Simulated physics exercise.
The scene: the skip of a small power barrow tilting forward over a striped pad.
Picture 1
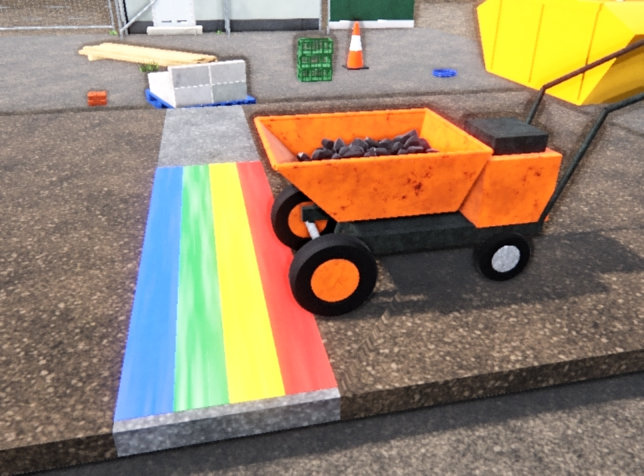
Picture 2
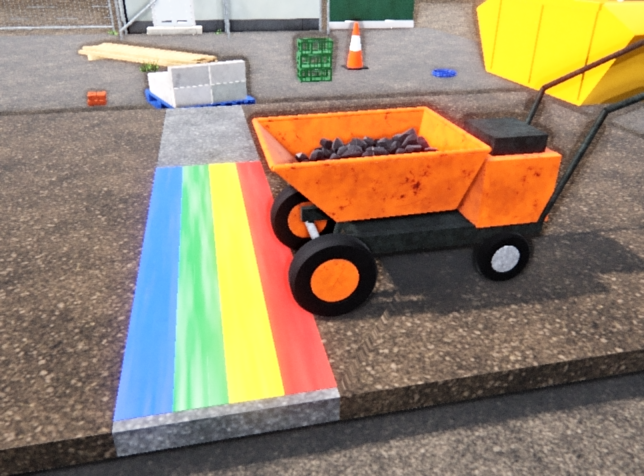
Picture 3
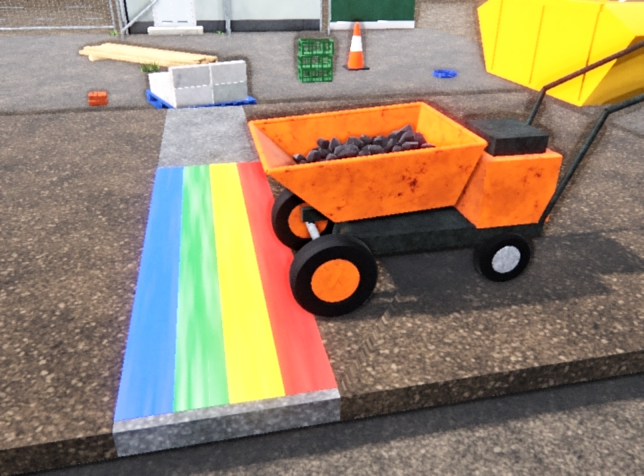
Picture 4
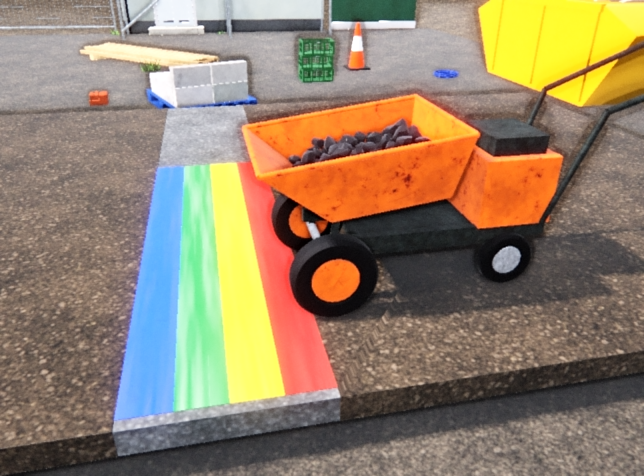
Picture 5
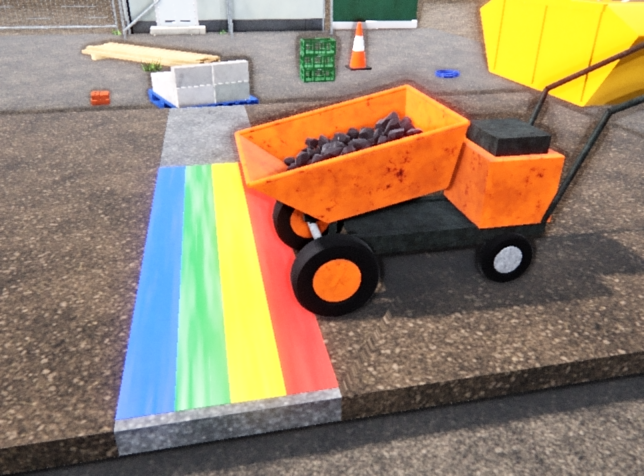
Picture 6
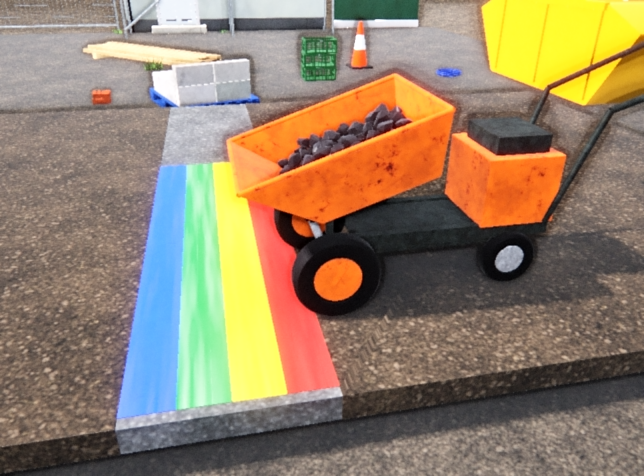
On a paved yard beside a pad striped blue, green, yellow and red, an orange barrow stands still, its skip of dark lumps level at first, then tilting steadily forward to the left, its front lip lowering over the stripes.
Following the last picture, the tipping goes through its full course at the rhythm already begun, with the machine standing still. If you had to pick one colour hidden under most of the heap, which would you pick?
I would pick blue.
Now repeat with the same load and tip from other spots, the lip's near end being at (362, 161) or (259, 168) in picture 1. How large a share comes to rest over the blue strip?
Position 1 near 10 %, position 2 near 40 %.
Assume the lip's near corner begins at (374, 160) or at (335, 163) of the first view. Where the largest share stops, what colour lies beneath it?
So the first one goes to the strip in yellow and the second to green.
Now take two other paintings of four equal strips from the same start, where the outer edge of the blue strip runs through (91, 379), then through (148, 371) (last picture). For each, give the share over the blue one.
I'd say about 40 % for the first and about 30 % for the second.
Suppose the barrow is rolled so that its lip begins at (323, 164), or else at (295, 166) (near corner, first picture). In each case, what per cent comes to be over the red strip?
Position 1 near 0 %, position 2 near 0 %.
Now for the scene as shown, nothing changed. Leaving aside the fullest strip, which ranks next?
The strip in green comes second.
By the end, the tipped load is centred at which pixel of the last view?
The centre comes to rest near (155, 291).
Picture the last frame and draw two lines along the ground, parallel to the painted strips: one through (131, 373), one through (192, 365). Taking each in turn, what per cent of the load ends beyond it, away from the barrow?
Around 30 per cent for the first, around 70 per cent for the second.
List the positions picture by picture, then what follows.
The first picture shows lip of the skip at (276, 167), level; top of the load at (373, 154), lumps of coal; red strip at (299, 347); yellow strip at (251, 353); green strip at (201, 360); blue strip at (149, 367).
The second picture shows lip of the skip at (274, 168), level; top of the load at (371, 154).
The third picture shows lip of the skip at (268, 172), tipped barely; top of the load at (399, 154).
The fourth picture shows lip of the skip at (260, 178), tipped a little; top of the load at (395, 151).
The fifth picture shows lip of the skip at (250, 185), tipped a little; top of the load at (397, 134).
The sixth picture shows lip of the skip at (239, 195), tipped clearly; top of the load at (396, 134); red strip at (302, 346); yellow strip at (253, 352); green strip at (204, 359); blue strip at (152, 365).
Soon after the last picture, skip tipped steeply; all in the skip.
A little later, skip tipped right over; about two thirds in the skip; a small part over the green strip; about a quarter over the blue strip; a stray few off the paint.
Later still, skip tipped right over; about a quarter in the skip; a small part over the green strip; about a third over the blue strip; about a quarter off the paint.
At rest, skip tipped right over; about a quarter in the skip; none over the red strip; none over the yellow strip; a small part over the green strip; about a third over the blue strip; about a quarter off the paint.
